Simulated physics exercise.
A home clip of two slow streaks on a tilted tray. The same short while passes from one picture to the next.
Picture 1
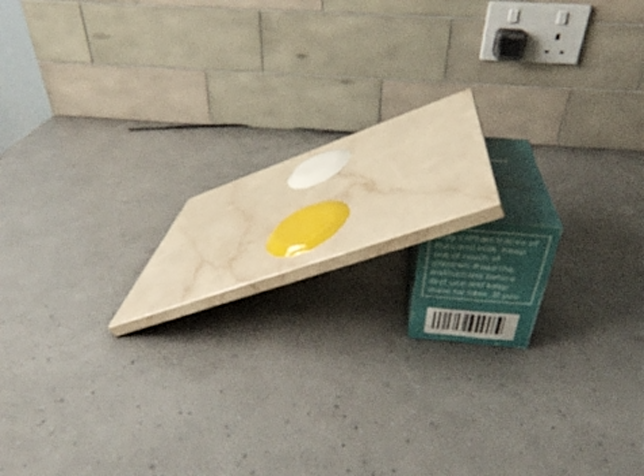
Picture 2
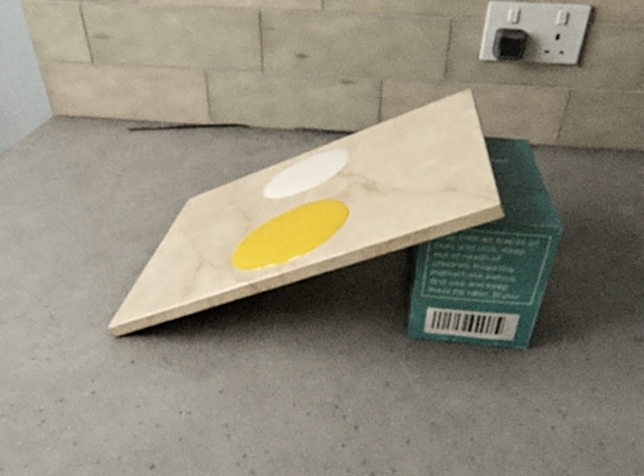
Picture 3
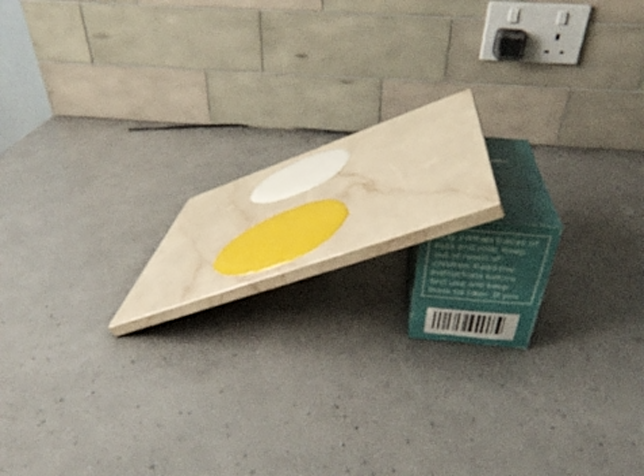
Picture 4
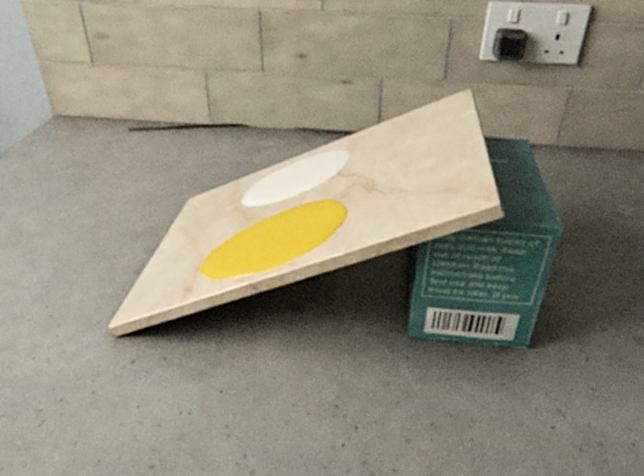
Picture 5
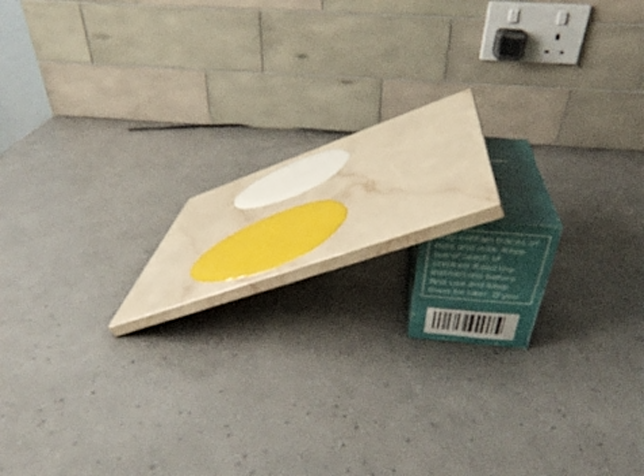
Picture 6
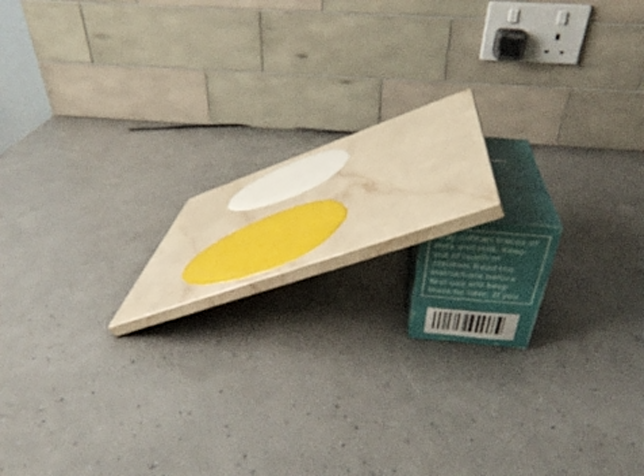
On a grey kitchen worktop, seen from the front and slightly above by a still camera, a tiled wall and a socket with a black plug stand behind. A pale marbled board slopes down to the left from a teal box, with yellow sauce nearer the viewer and white sauce behind. Both patches stretch slowly down the board to the left, the yellow spreading farther, their lengthening gradually slowing.
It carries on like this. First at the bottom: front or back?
The nearer one.
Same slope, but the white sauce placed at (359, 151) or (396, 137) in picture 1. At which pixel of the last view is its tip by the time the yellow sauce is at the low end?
One: (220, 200). Two: (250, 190).
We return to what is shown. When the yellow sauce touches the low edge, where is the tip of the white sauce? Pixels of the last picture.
Roughly at (194, 214).
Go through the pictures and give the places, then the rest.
The first picture shows tip of the yellow sauce half way down; tip of the white sauce (299, 174) half way down.
The second picture shows tip of the yellow sauce (243, 248) three quarters of the way down; tip of the white sauce three quarters of the way down.
The third picture shows tip of the yellow sauce three quarters of the way down; tip of the white sauce (259, 190) three quarters of the way down.
The fourth picture shows tip of the yellow sauce (211, 259) three quarters of the way down; tip of the white sauce three quarters of the way down.
The fifth picture shows tip of the yellow sauce three quarters of the way down; tip of the white sauce (244, 195) three quarters of the way down.
The sixth picture shows tip of the yellow sauce (191, 266) three quarters of the way down; tip of the white sauce three quarters of the way down.
Soon after, the yellow sauce is close to the edge; the white sauce is three quarters of the way down.
Later, the yellow sauce is close to the edge; the white sauce is close to the edge.
In the end, the yellow sauce is at the low edge; the white sauce is close to the edge.
